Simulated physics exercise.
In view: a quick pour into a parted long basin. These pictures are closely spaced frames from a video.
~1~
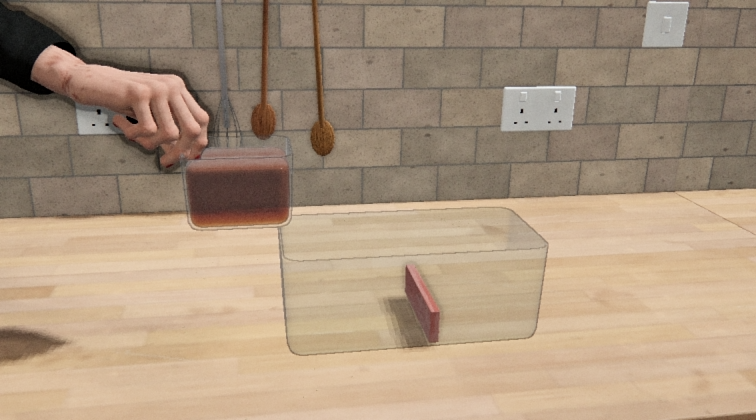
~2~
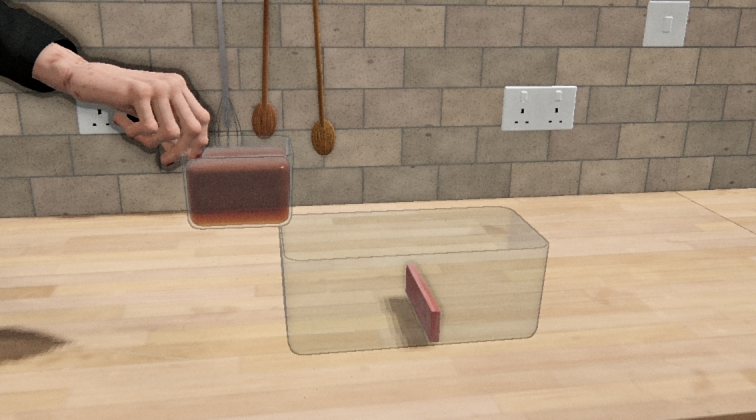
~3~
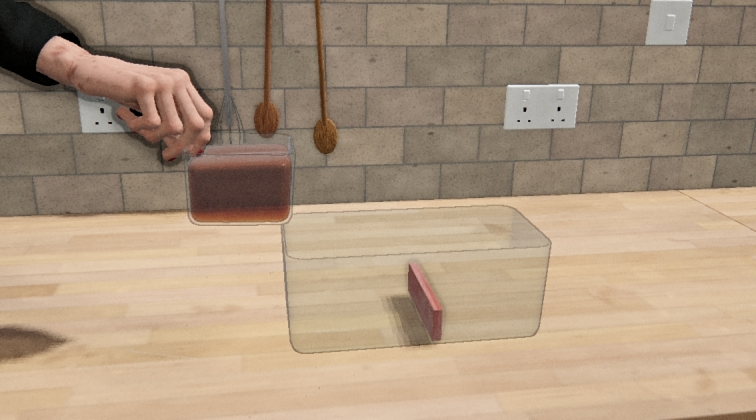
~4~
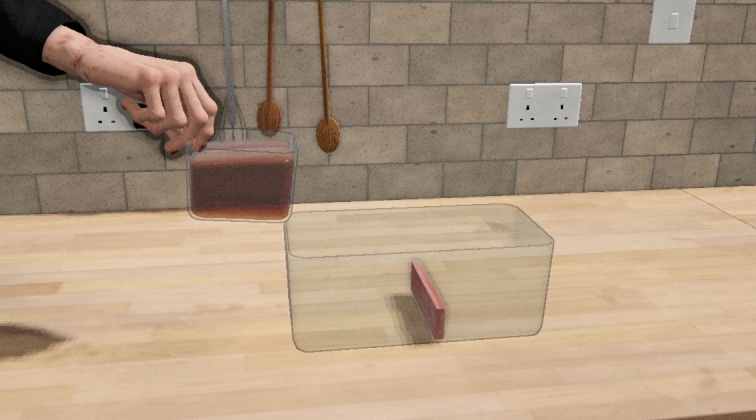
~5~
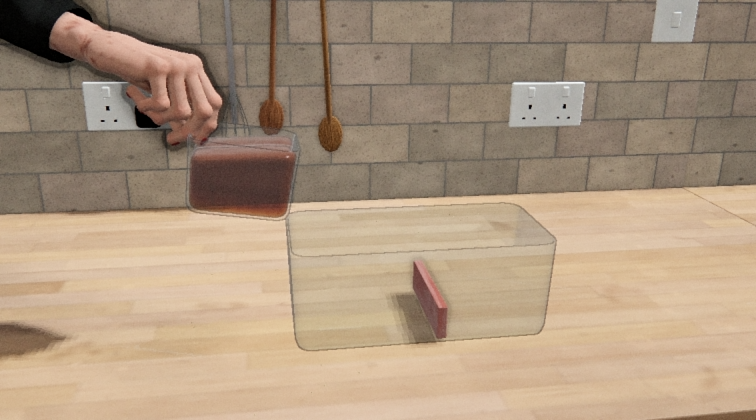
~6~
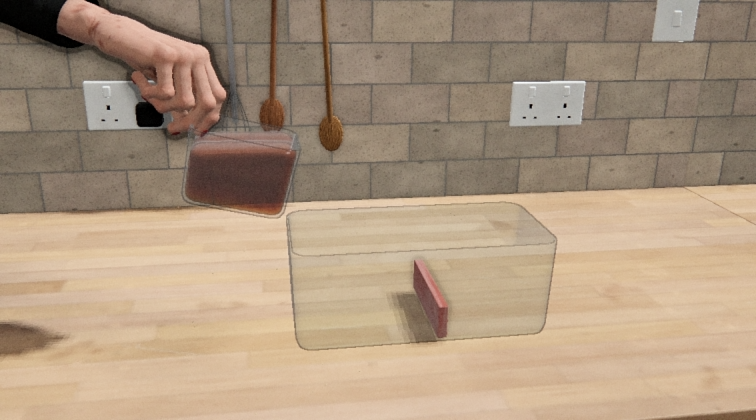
A hand slowly tilts a clear container of reddish-brown liquid rightward beside a divided basin.
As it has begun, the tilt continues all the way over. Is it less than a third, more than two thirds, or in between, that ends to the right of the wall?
The quantity right of the wall will come in below one third.
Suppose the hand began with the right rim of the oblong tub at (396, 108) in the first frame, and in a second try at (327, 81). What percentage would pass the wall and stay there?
In order: Close to 90 and 60 percent.
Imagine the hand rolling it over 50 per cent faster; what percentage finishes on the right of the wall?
Close to 10 out of every hundred.
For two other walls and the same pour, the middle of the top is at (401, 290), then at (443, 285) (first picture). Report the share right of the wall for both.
Near 15 % and 10 %.
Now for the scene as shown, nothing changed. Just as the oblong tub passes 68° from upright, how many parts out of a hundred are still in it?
It keeps around 60 per cent at that angle.
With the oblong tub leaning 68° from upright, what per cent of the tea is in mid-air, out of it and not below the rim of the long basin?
Around 30 in a hundred.
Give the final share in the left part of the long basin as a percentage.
Share: Roughly 90 %.
A moment on, the oblong tub is tipped part way and 59 per cent is still to pour, 13 is left of the wall and 0 right of it.
Next, the oblong tub is tipped right over and 11 per cent is still to pour, 73 is left of the wall and 4 right of it.
Then the oblong tub is tipped right over and 0 per cent is still to pour, 89 is left of the wall and 8 right of it.
Later the oblong tub is tipped right over and 0 per cent is still to pour, 91 is left of the wall and 9 right of it.
At rest 91 per cent lies left of the wall, 8 right of it and 1 outside.
